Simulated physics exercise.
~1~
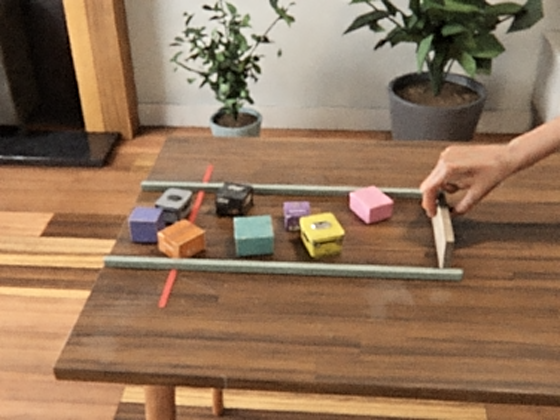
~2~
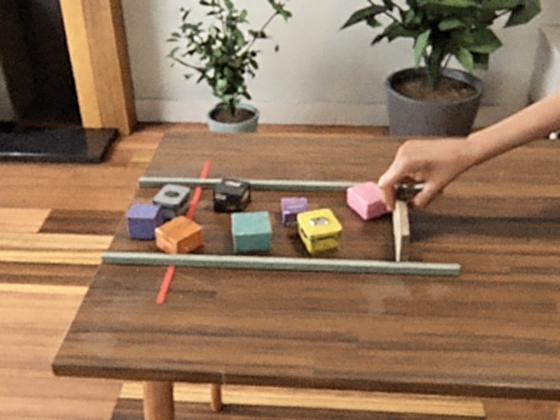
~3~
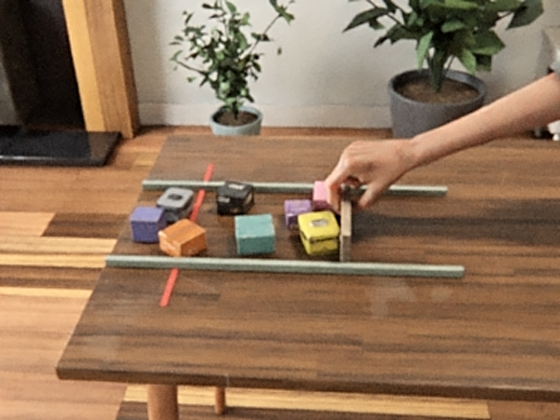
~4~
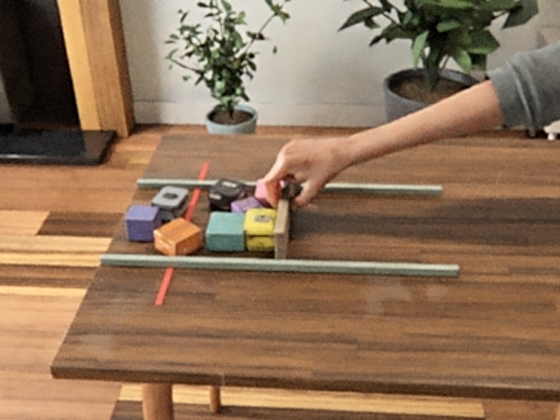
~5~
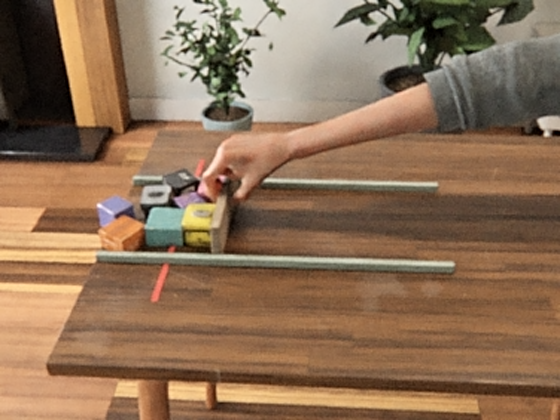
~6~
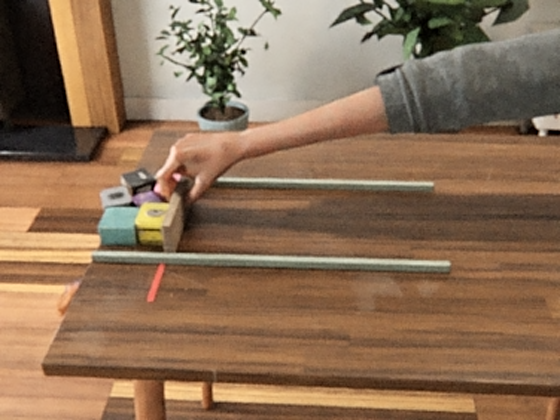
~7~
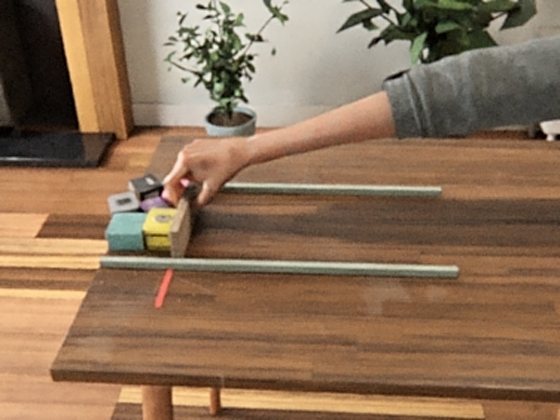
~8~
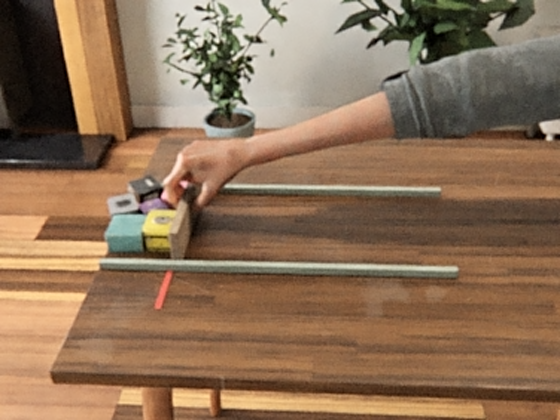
The video shows a hand sliding an upright board leftward between two rails on a wooden table, gathering small colourful boxes and pushing them past a red tape line. An orange box and a blue block tumble off the left end, while the others stay bunched against the board.
